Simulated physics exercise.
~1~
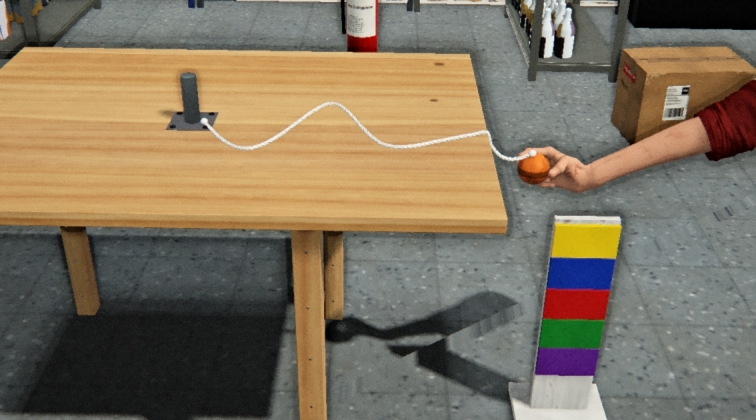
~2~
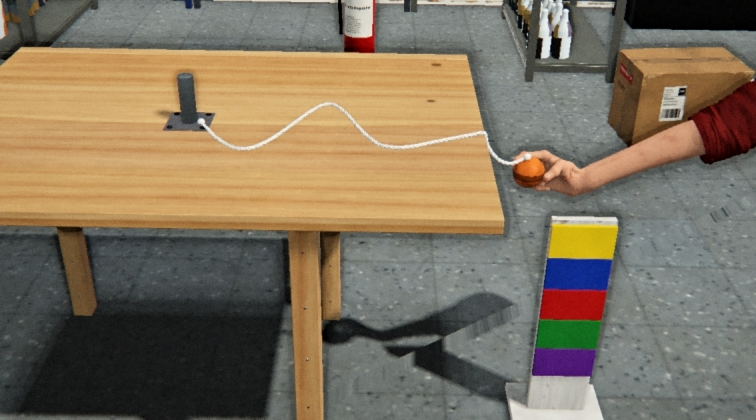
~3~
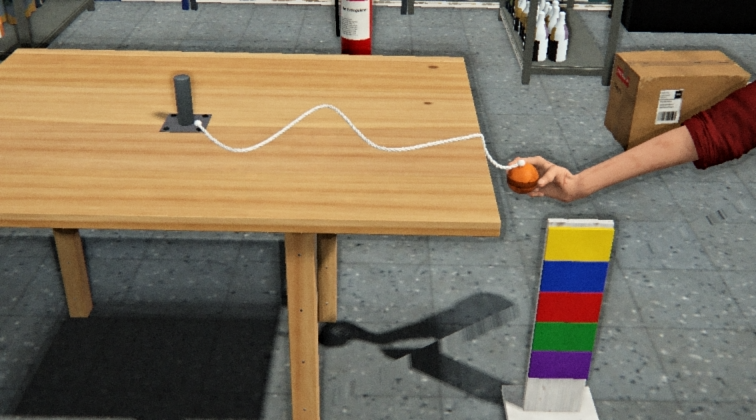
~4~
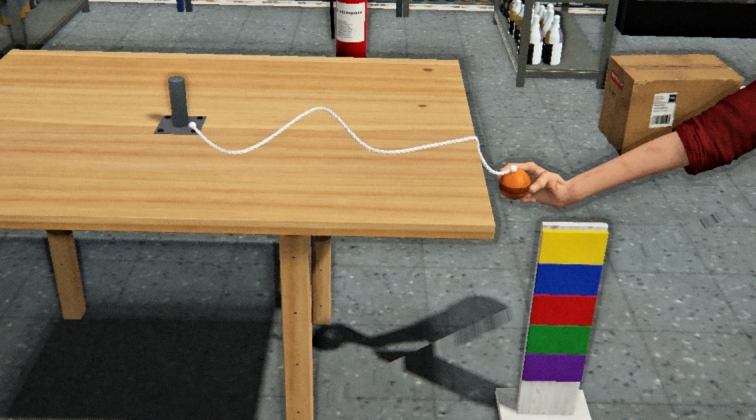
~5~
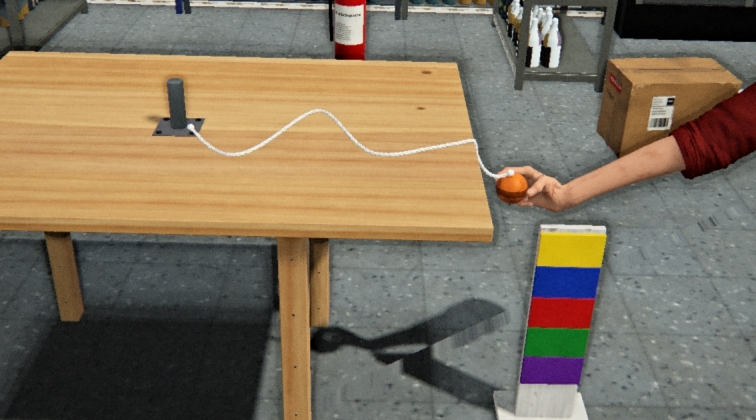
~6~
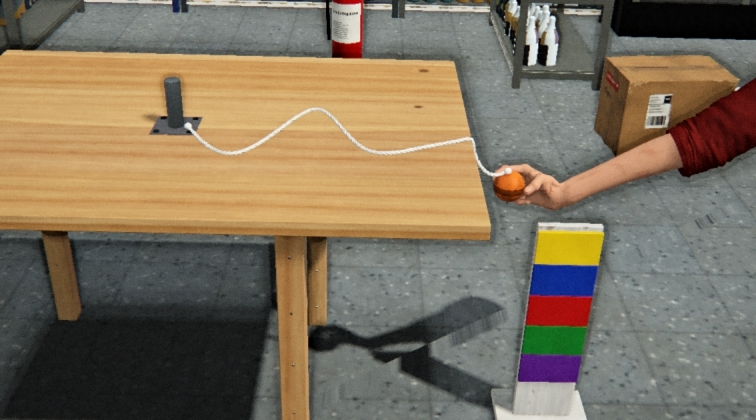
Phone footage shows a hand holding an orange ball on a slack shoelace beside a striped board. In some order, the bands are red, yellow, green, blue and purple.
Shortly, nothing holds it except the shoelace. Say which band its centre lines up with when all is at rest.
It lines up with green.
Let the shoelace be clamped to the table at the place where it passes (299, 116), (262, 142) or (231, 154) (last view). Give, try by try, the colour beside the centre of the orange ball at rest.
One try after another: Blue, then red, then red.
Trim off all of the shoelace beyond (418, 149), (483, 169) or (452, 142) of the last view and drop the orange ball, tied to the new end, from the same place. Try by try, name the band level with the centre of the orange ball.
Yellow; red; blue.
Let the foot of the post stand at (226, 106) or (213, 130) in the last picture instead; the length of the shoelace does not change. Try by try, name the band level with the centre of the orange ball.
Try one - purple; try two - purple.
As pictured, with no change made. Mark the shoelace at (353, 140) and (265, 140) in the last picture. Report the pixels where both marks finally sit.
The first settles around (471, 164), the second around (315, 132).
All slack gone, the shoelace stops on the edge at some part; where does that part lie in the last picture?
The point at (344, 130).
Soon after, ball near (489, 316); level with red.
After that, ball near (434, 327); level with green.
And then, ball near (466, 340); level with green.
In the end, ball near (452, 339); level with green. Its middle rests at the green band.
